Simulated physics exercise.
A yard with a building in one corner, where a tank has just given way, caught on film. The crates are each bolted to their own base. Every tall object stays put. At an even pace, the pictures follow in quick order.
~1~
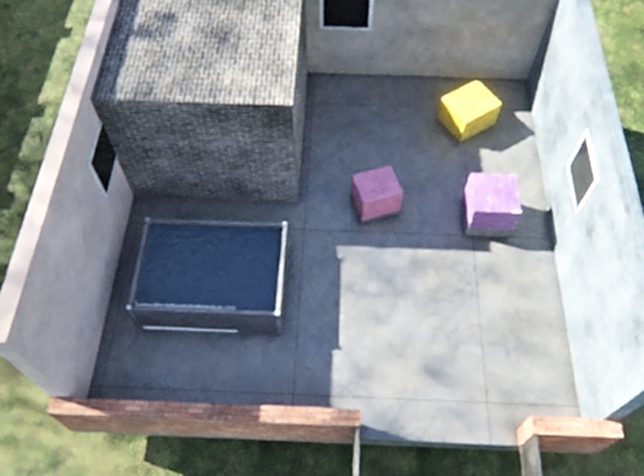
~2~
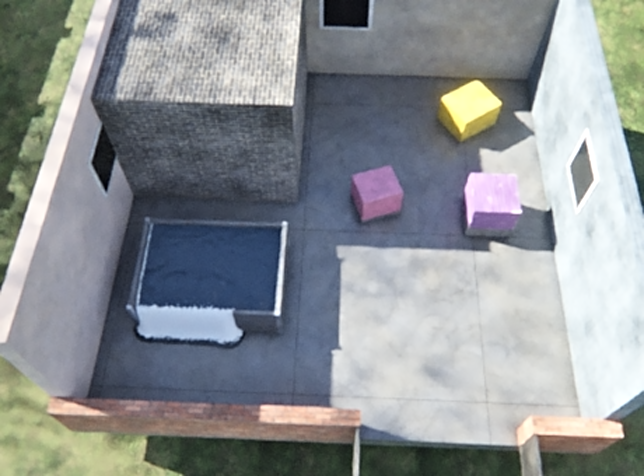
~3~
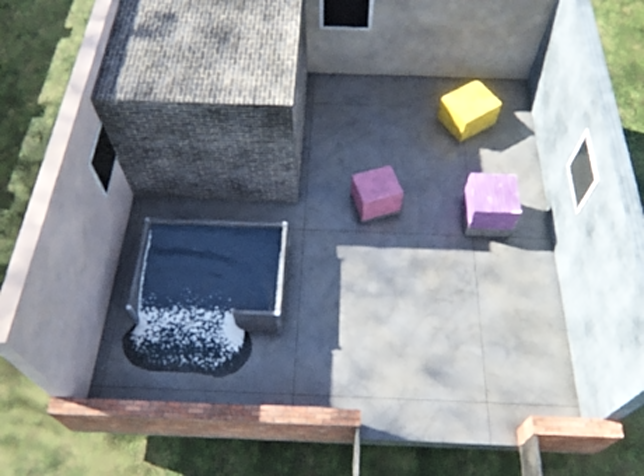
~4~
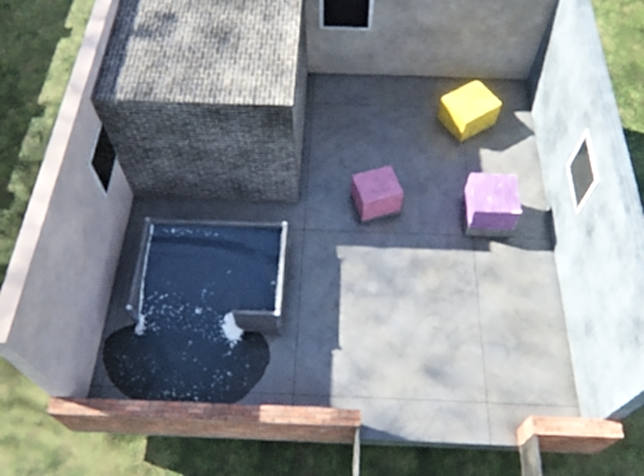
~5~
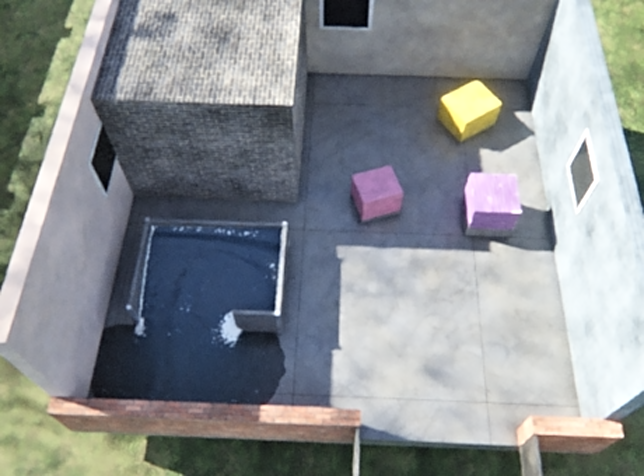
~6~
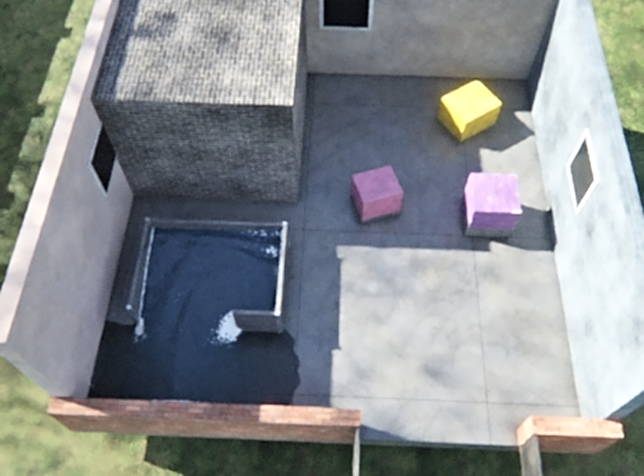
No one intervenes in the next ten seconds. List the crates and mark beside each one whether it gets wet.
Pink crate - gets wet; purple crate - stays dry; yellow crate - gets wet.
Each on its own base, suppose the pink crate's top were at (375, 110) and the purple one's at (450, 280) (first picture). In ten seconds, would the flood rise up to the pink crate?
The pink crate is untouched.
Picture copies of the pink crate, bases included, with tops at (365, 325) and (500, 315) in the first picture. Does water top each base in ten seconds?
Outcome, in listed order: Is inundated, is inundated.
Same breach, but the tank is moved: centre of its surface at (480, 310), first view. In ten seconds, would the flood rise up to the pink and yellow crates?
I reckon the pink one is unharmed, while the yellow one is unharmed.
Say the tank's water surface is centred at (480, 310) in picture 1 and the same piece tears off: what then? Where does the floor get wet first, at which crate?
That would be the purple one.
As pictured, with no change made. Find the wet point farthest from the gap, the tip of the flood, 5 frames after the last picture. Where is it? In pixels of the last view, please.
Look around (367, 422).
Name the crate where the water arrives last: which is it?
That would be the yellow-painted one.
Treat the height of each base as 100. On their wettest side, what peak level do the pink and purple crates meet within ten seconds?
170 and 50 %, roughly.
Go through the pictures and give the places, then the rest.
Still water in the tank at (211, 267), in the first picture.
The front is at (239, 339), out from the gap at (188, 321), in the second picture.
Water pours out at (188, 322) and has run to (236, 364), in the third picture.
Water pours out at (188, 322) and has run to (232, 397), in the fourth picture.
The front is at a hidden place, out from the gap at (188, 322), in the fifth picture.
Water pours out at (188, 322) and has run to a hidden place, in the sixth picture.
A moment on, water covers 10 % of the floor; the pink crate not reached, the purple crate not reached, the yellow crate not reached.
Next, water covers 25 % of the floor; the pink crate not reached, the purple crate not reached, the yellow crate not reached.
Then, water covers 50 % of the floor; the pink crate not reached, the purple crate not reached, the yellow crate not reached.
Later, water covers 70 % of the floor; the pink crate water round its plinth, the purple crate water round its plinth, the yellow crate water round its plinth.
In the end, water covers 90 % of the floor; the pink crate was topped, the purple crate stayed above the water, the yellow crate was topped.
